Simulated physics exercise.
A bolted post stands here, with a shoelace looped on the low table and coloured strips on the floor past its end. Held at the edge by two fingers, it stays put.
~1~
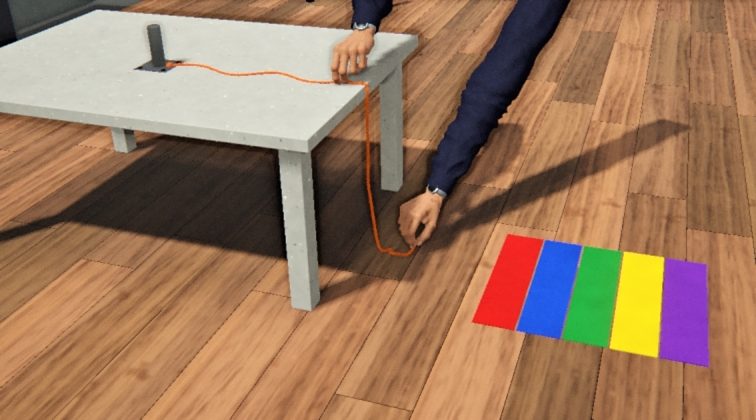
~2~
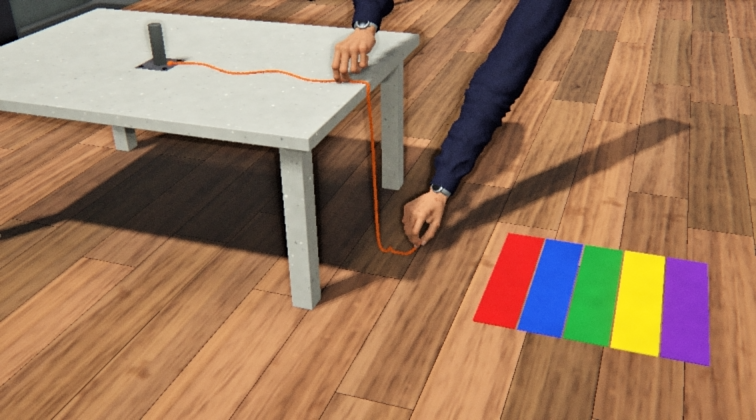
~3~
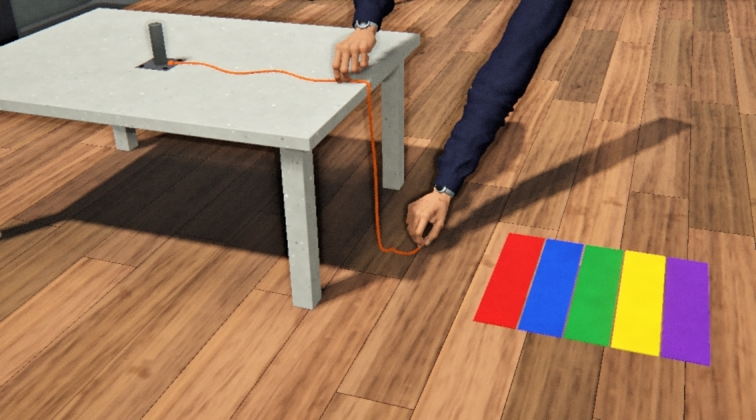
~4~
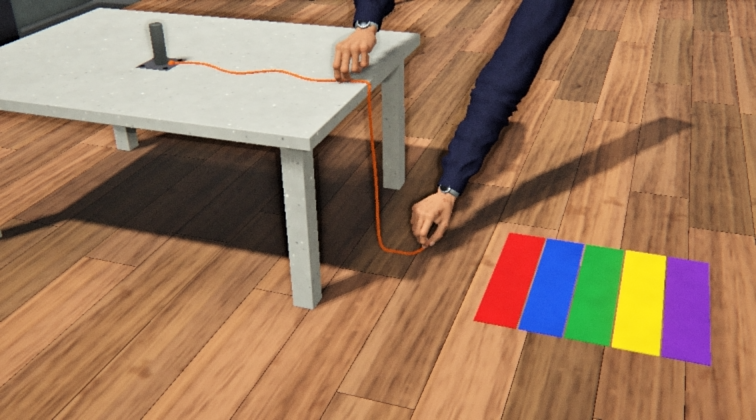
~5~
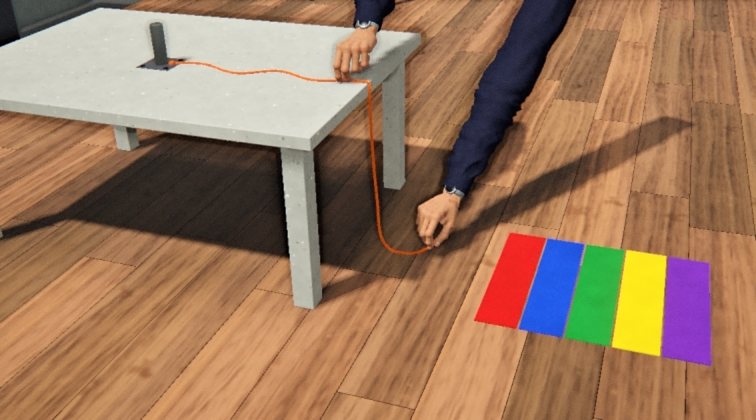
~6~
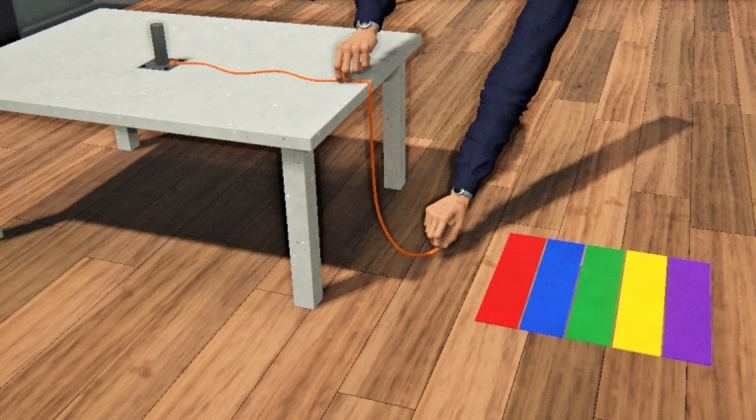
Beside a pale table, a hand slowly draws an orange lace's lower end slightly right.
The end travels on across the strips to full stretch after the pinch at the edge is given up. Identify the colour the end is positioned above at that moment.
It is positioned above blue.
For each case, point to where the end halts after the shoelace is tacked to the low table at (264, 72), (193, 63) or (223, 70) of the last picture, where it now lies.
First near (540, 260), then near (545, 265), then near (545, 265).
A little later, end near (473, 251); short of the strips.
Next, end near (522, 259); over red.
When it is tight, end near (550, 264); over blue. Over blue.
